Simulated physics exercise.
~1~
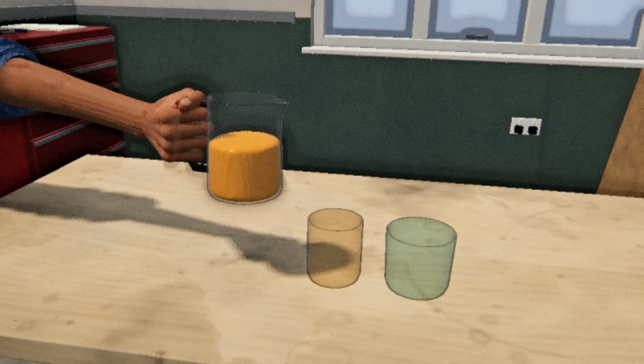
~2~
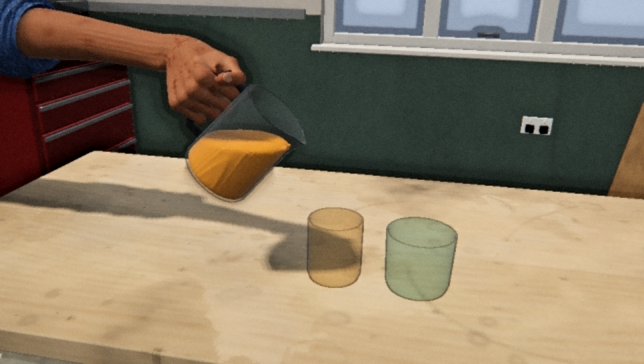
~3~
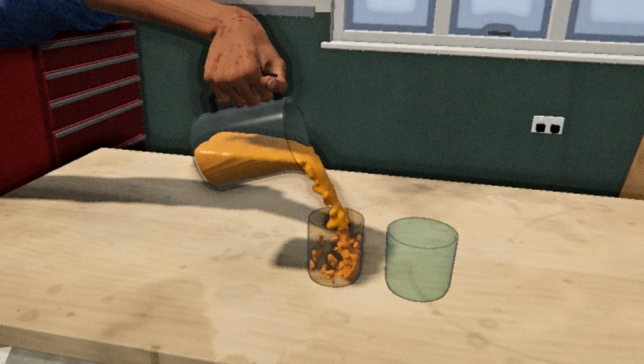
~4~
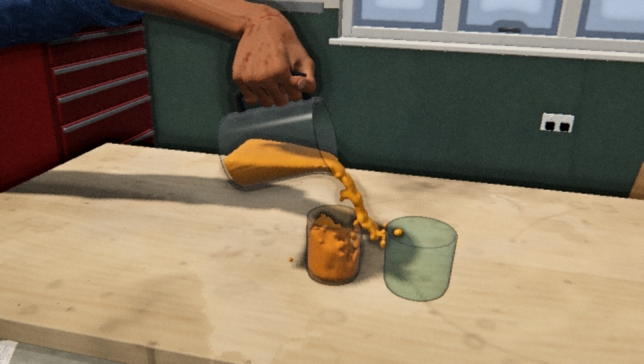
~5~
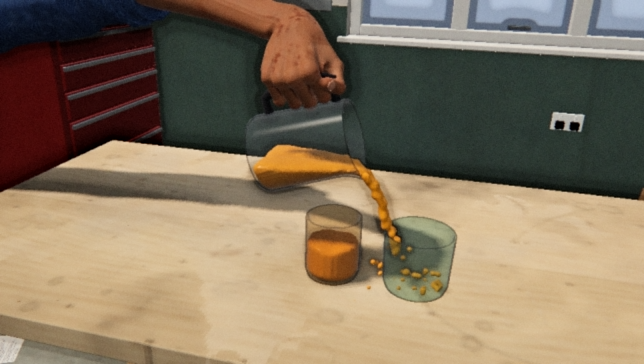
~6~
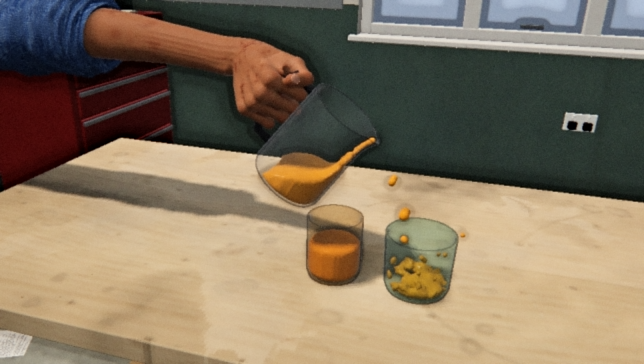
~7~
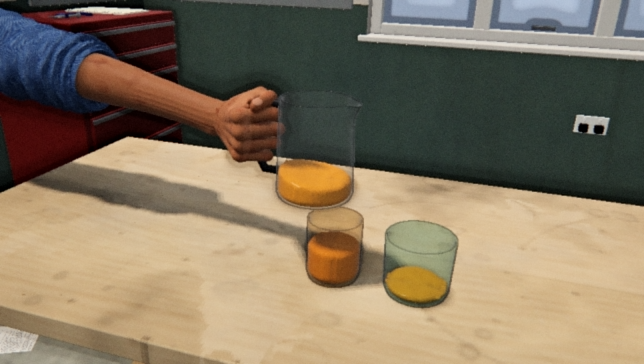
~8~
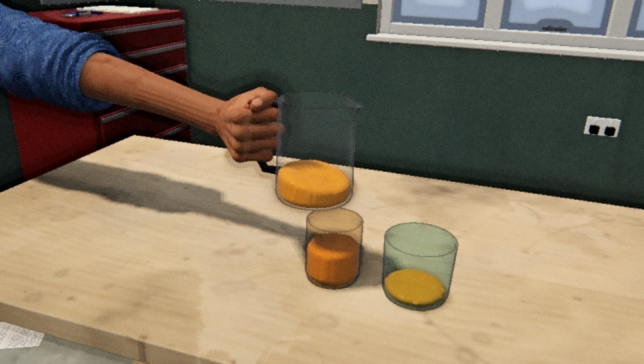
A hand grips a clear jug of orange juice above a wooden table, where two empty see-through mugs stand side by side, one amber and one green. The hand tips the jug steeply to the right, and juice streams into the amber mug on the left. Still pouring, the jug moves right, and the stream crosses to the green mug, with a few drops scattering between them. The hand then tilts the jug back upright as the last drops fall. It ends level and still, with some juice left inside, the amber mug fuller than the green one.
